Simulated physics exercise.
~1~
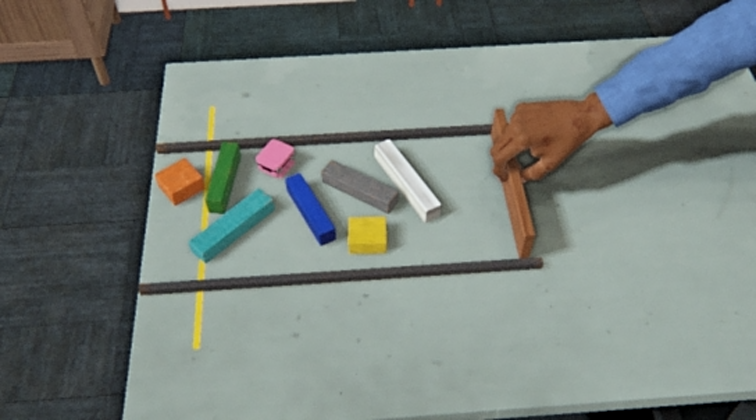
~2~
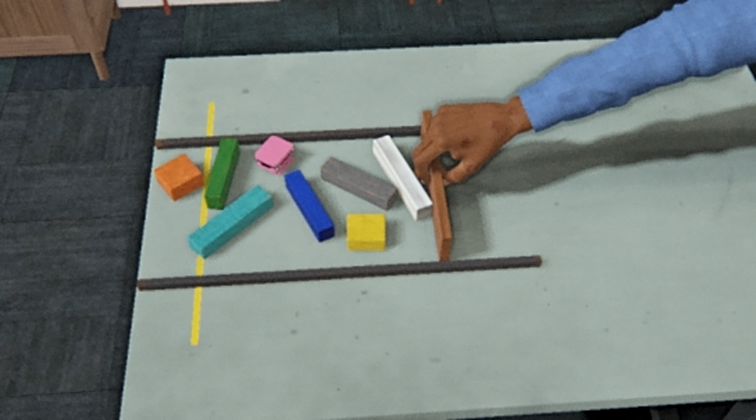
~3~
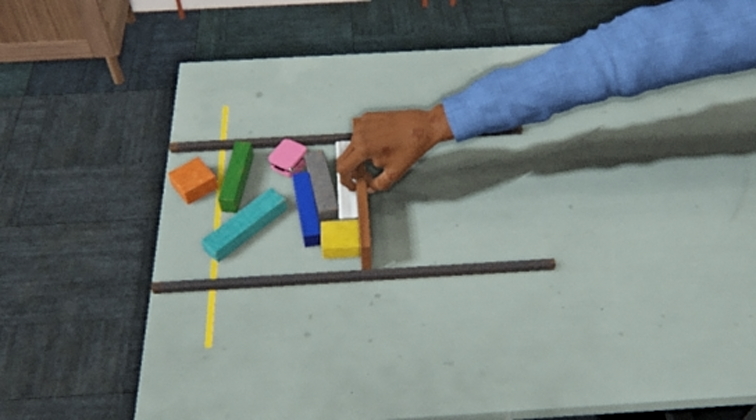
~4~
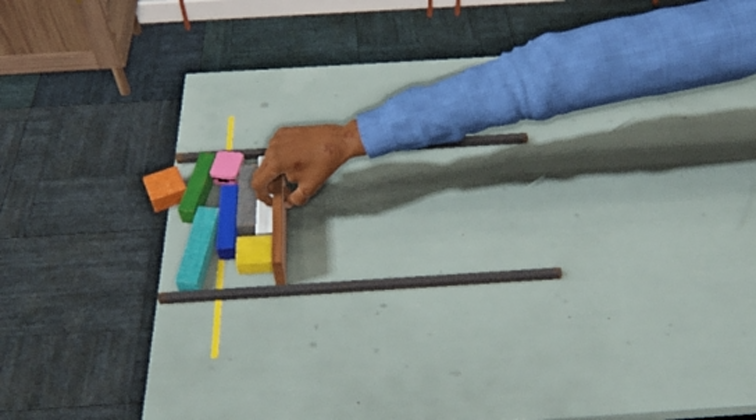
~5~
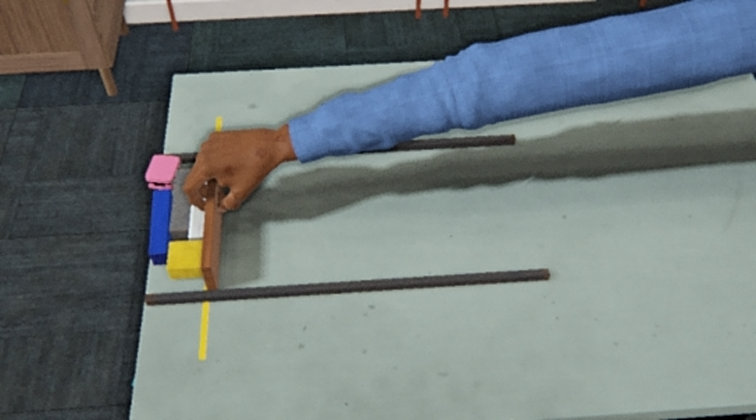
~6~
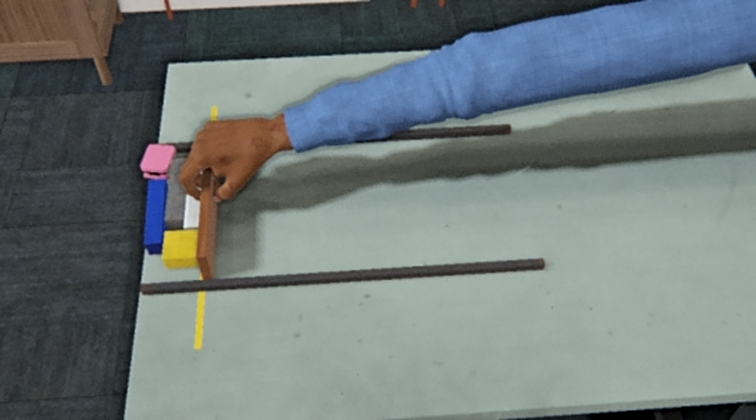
On a pale tabletop, a hand in a blue sleeve slid a wooden board left between two dark rails, bunching up colourful blocks and bars until the orange, green and turquoise ones went off the end, and the board stopped by the yellow tape.
